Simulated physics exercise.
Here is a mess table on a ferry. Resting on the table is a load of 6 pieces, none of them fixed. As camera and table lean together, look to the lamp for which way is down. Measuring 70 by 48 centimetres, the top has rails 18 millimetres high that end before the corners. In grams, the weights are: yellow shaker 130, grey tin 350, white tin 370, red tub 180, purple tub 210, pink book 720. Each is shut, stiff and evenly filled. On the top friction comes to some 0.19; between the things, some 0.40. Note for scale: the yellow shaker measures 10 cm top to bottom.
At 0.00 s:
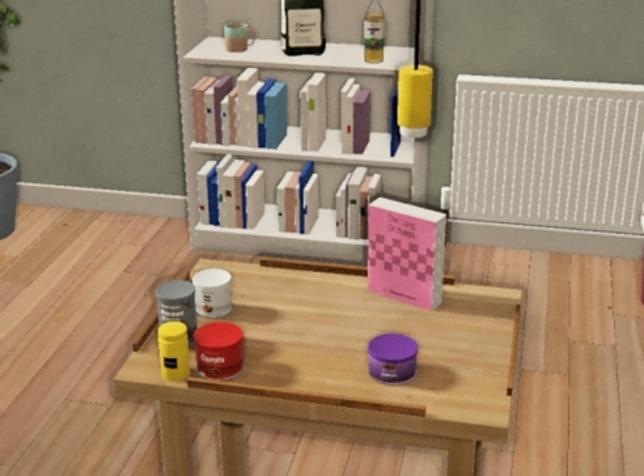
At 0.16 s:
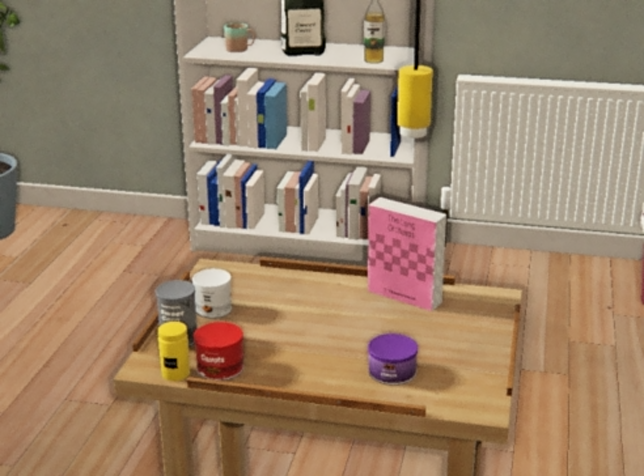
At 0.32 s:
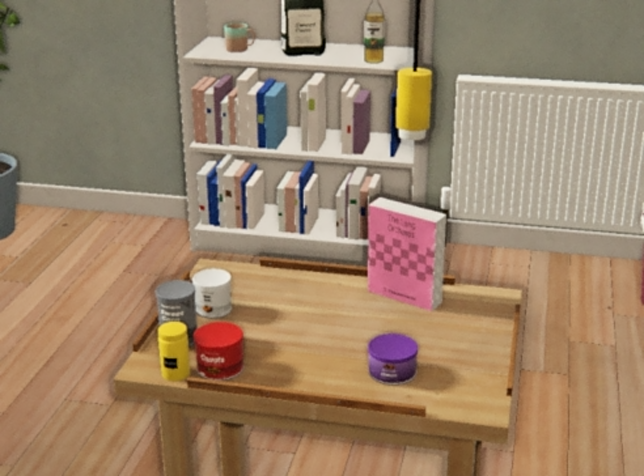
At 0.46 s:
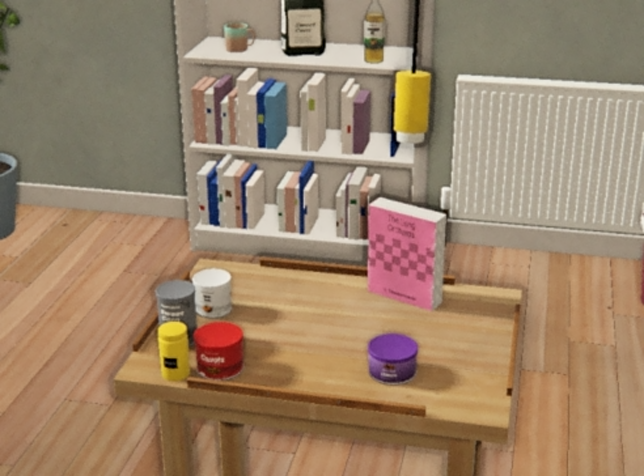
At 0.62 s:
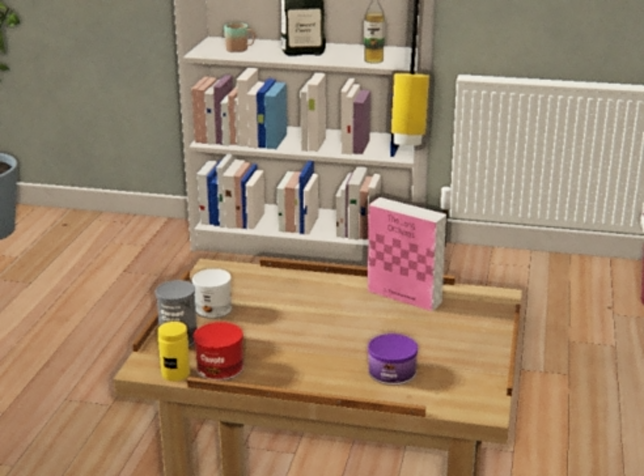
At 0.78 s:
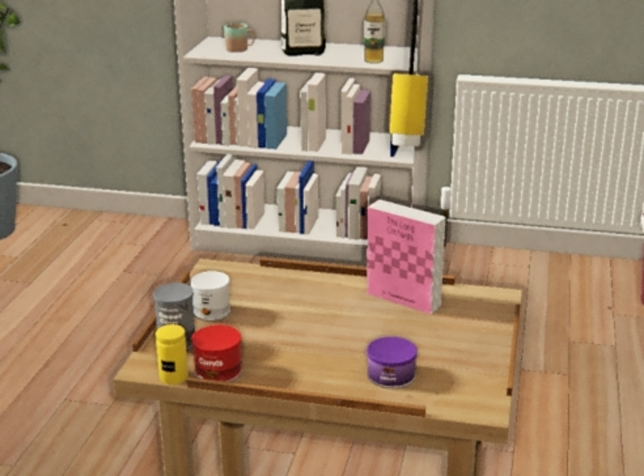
In the video, a pink book, two tubs, two tins and a yellow shaker rest on a wooden table before a bookshelf; a hanging yellow lamp drifts slightly left, and then the tabletop items shift very slightly.
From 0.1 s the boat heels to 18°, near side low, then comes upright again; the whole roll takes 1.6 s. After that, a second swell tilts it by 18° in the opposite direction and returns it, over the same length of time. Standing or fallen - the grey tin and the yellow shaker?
Grey tin: Fallen; yellow shaker: Fallen.
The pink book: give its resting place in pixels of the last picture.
It settles somewhere near (354, 296).
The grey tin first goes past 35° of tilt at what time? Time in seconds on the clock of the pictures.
It happens at about 1.3 s.
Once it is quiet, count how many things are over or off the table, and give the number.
It comes to 4.
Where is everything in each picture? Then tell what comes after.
Boat level; grey tin (177, 315); yellow shaker (174, 351), in the first picture.
Boat level; purple tub (393, 359); pink book (406, 254), in the second picture.
Heel 3°, near side down; white tin (213, 294); red tub (219, 351), in the third picture.
Heel 8°, near side down; purple tub (393, 359); pink book (406, 254), in the fourth picture.
Heel 13°, near side down; white tin (213, 294); red tub (219, 351), in the fifth picture.
Heel 17°, near side down; grey tin (176, 317); yellow shaker (172, 355), in the sixth picture.
Around 1.28 s, heel 10°, near side down; yellow shaker and grey tin now off the table; white tin shifted 21 cm; pink book shifted 22 cm.
Around 1.88 s, heel 2°, far side down; white tin now off the table; pink book tipped 73° against what carries it; purple tub shifted 7 cm.
Finally (3.8 s), off the table and tipped over, yellow shaker, grey tin and white tin; on their side or leaning hard on the table, pink book; not toppled but over 5 cm from the start, red tub and purple tub.
